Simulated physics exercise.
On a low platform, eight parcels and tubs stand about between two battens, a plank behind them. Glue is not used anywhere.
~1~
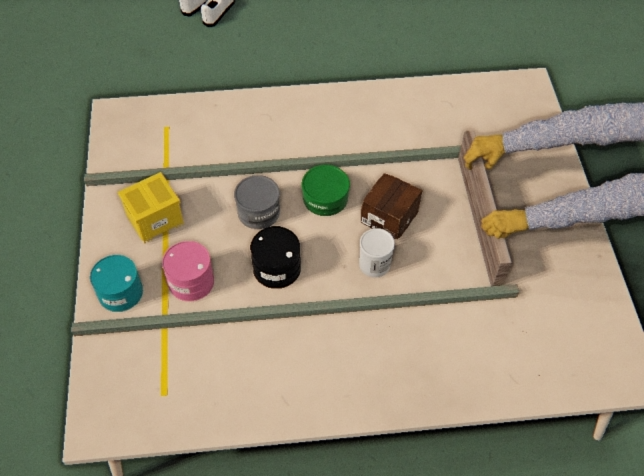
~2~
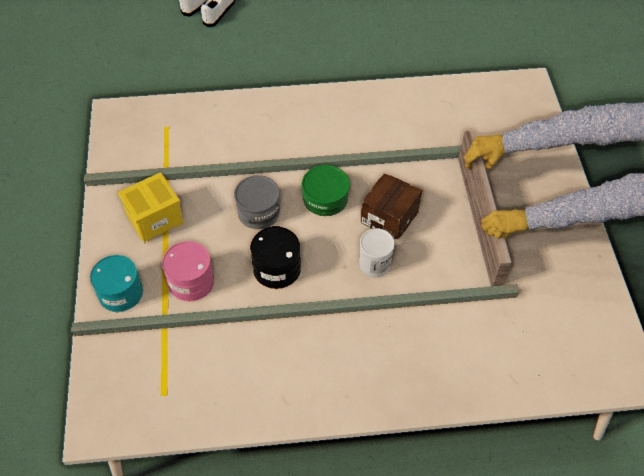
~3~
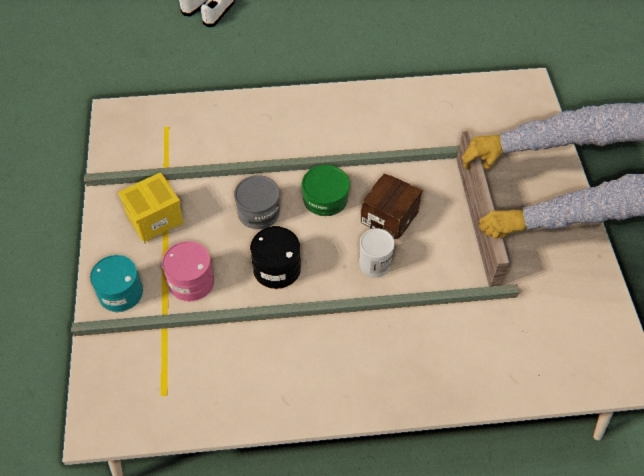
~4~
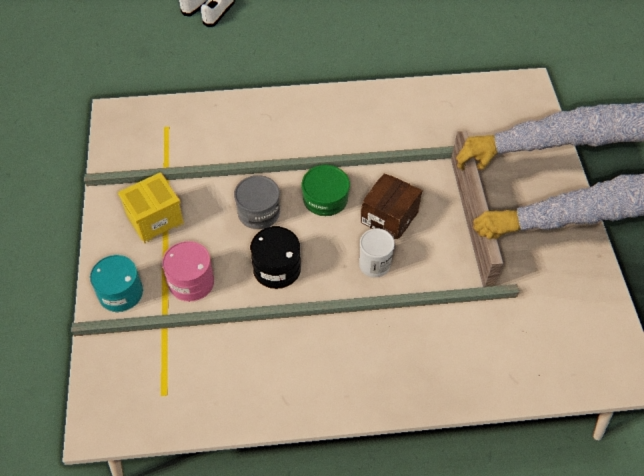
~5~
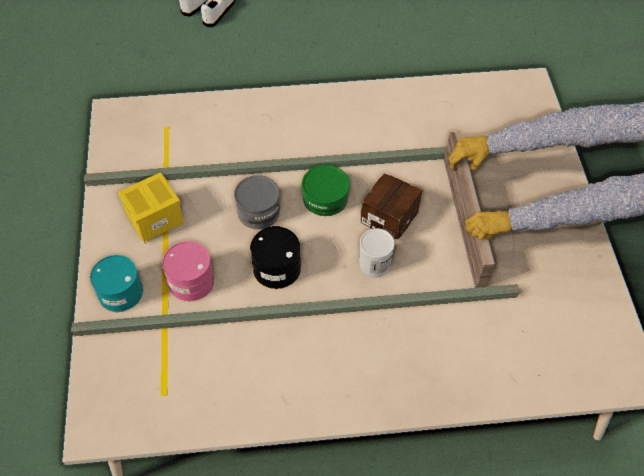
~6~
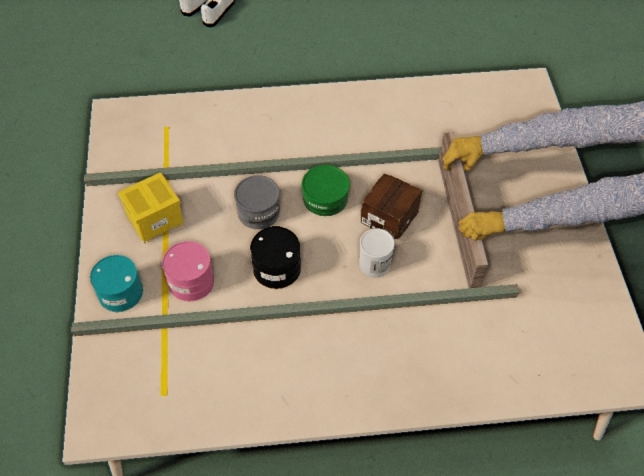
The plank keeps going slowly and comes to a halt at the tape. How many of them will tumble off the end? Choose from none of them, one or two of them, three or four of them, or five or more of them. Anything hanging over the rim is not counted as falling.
Three or four of them do.
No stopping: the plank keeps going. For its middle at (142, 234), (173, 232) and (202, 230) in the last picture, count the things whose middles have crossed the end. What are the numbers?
Respectively, 4, 3 and 1.
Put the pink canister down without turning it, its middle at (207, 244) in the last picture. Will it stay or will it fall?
It is safe.
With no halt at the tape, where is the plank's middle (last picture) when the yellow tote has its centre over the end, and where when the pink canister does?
With the yellow tote it sits around (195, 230), with the pink canister around (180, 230).
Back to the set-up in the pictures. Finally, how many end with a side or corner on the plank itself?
That makes 3.
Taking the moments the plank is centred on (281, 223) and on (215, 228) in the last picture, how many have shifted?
At the first place 6, at the second 8.
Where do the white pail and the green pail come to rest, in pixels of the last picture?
The white pail at (146, 273), the green pail at (141, 193).
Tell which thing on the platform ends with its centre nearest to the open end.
That's the grey pail.
Early on, none off yet; turquoise canister at rest near (117, 284); yellow tote at rest near (152, 208); pink canister at rest near (189, 271).
Finally, the number that fall off is three or four; lost, pink canister, yellow tote and turquoise canister.
